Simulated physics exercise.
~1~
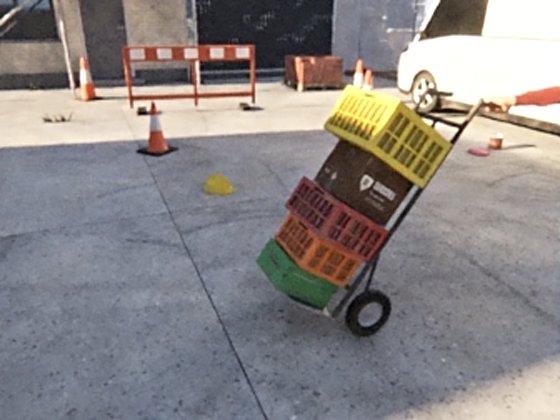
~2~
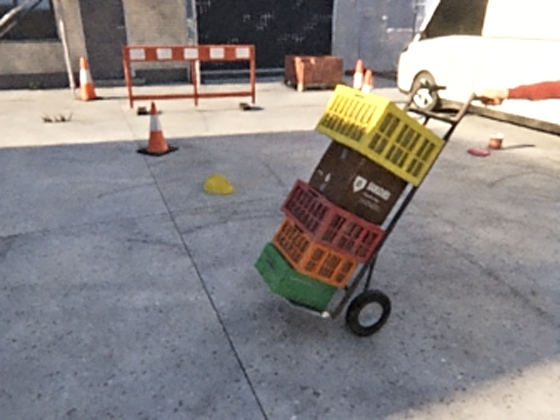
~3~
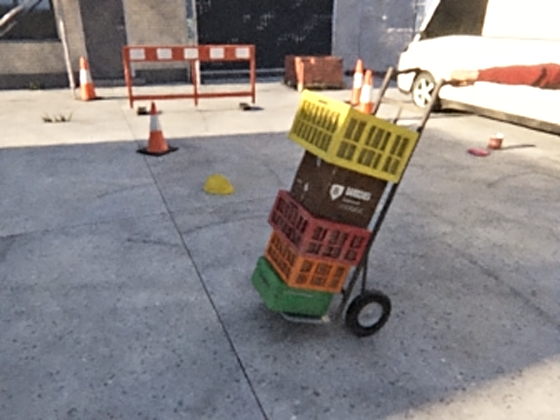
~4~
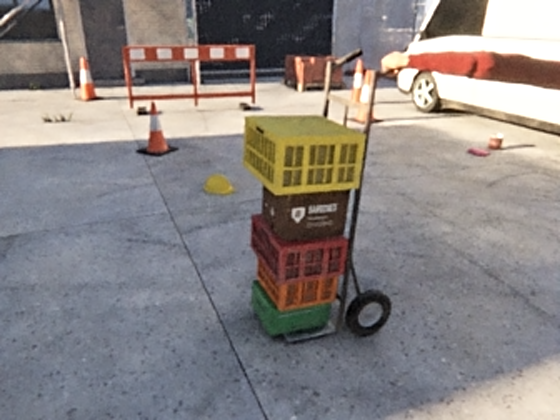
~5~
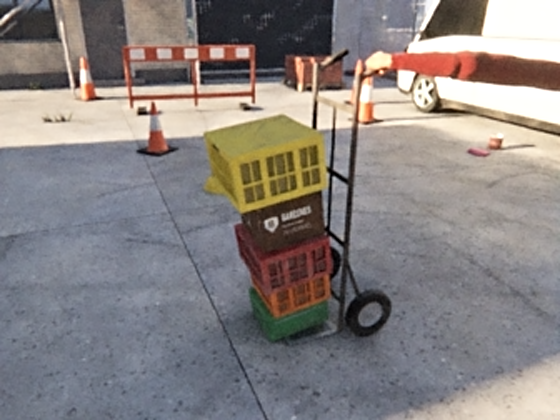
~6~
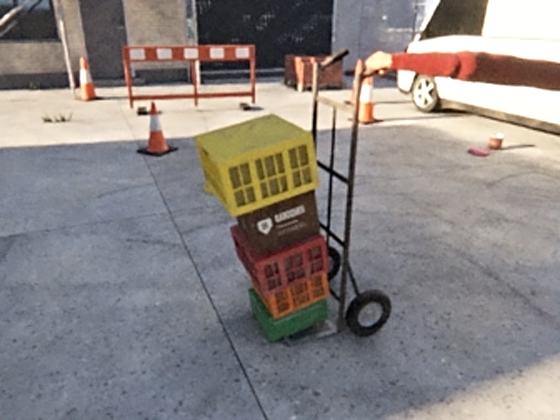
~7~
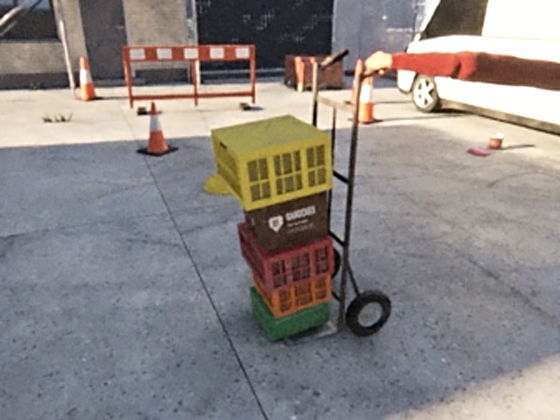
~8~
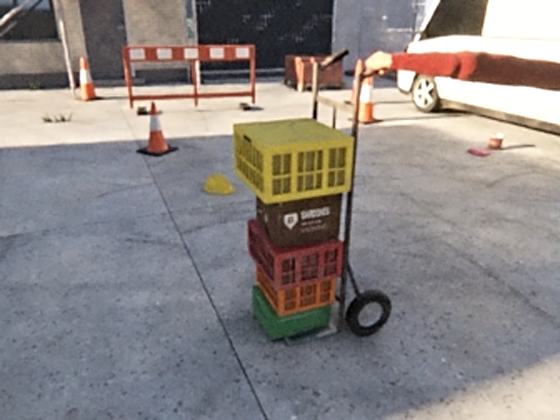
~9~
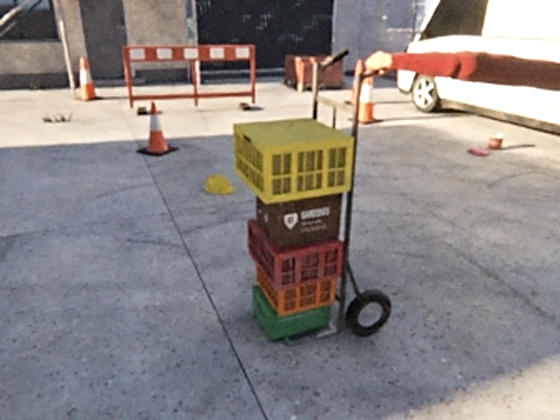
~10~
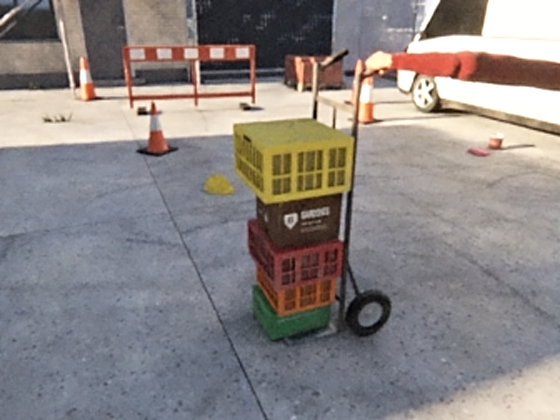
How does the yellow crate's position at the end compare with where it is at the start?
At the end the yellow crate is farther to the left and a little lower than at the start, and it sits level on top of the upright stack instead of tilting back to the right.
